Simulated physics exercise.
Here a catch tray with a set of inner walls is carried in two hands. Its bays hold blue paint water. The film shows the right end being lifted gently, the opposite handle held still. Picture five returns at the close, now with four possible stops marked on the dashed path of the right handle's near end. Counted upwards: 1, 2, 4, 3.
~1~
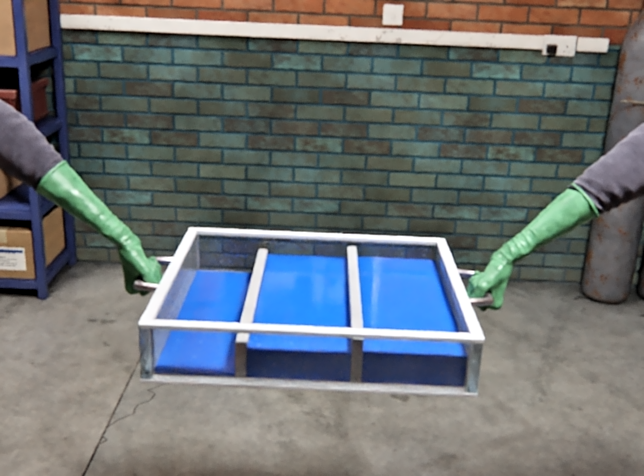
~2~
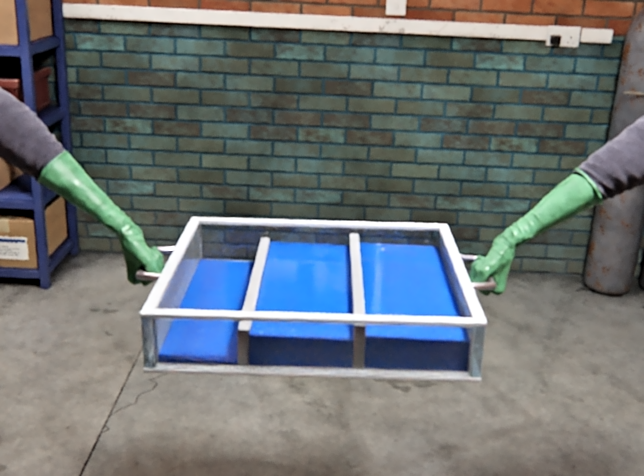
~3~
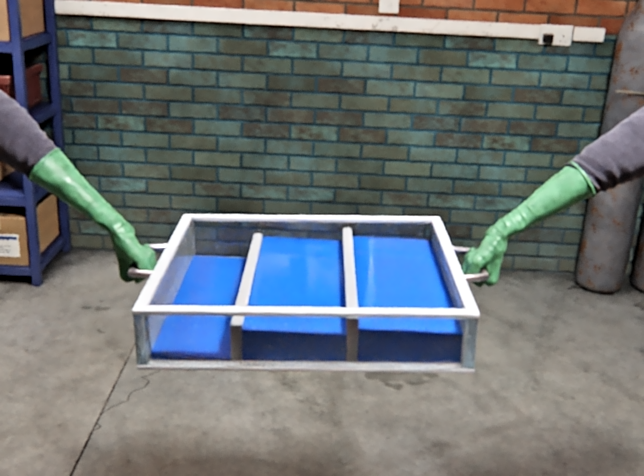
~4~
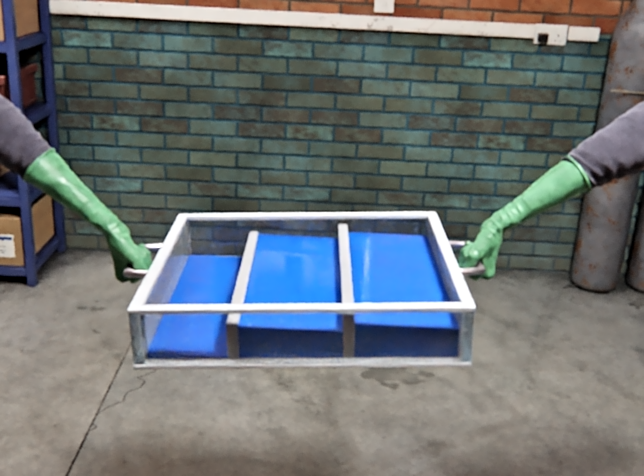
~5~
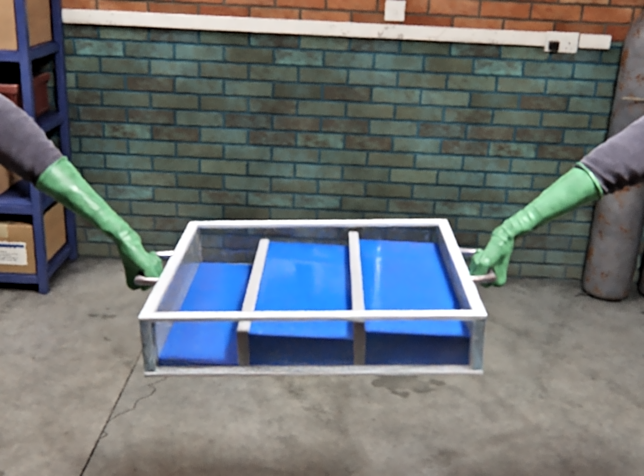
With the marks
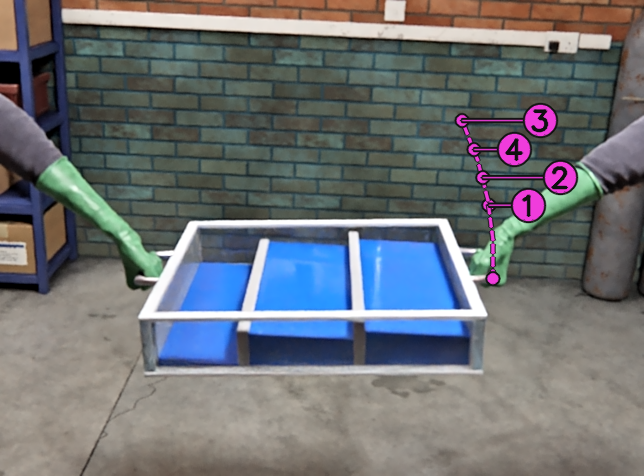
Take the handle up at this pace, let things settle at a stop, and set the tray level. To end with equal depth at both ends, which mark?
2.
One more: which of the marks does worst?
Here it is stop 3.
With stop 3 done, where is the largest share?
That is the left bay.
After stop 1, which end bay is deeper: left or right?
The right end bay.
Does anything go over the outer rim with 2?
No.
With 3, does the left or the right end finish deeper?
The left end bay.
In magenta, 1 at (488, 205); 2 at (482, 177); 3 at (462, 120); 4 at (474, 149).
Choosing 1, the right end bay stands much deeper than the other; nothing spills.
Choosing 2, the two end bays stand about equally deep; nothing spills.
Choosing 3, the left end bay stands much deeper than the other; about 14 % goes over the rim.
Choosing 4, the left end bay stands much deeper than the other; nothing spills.
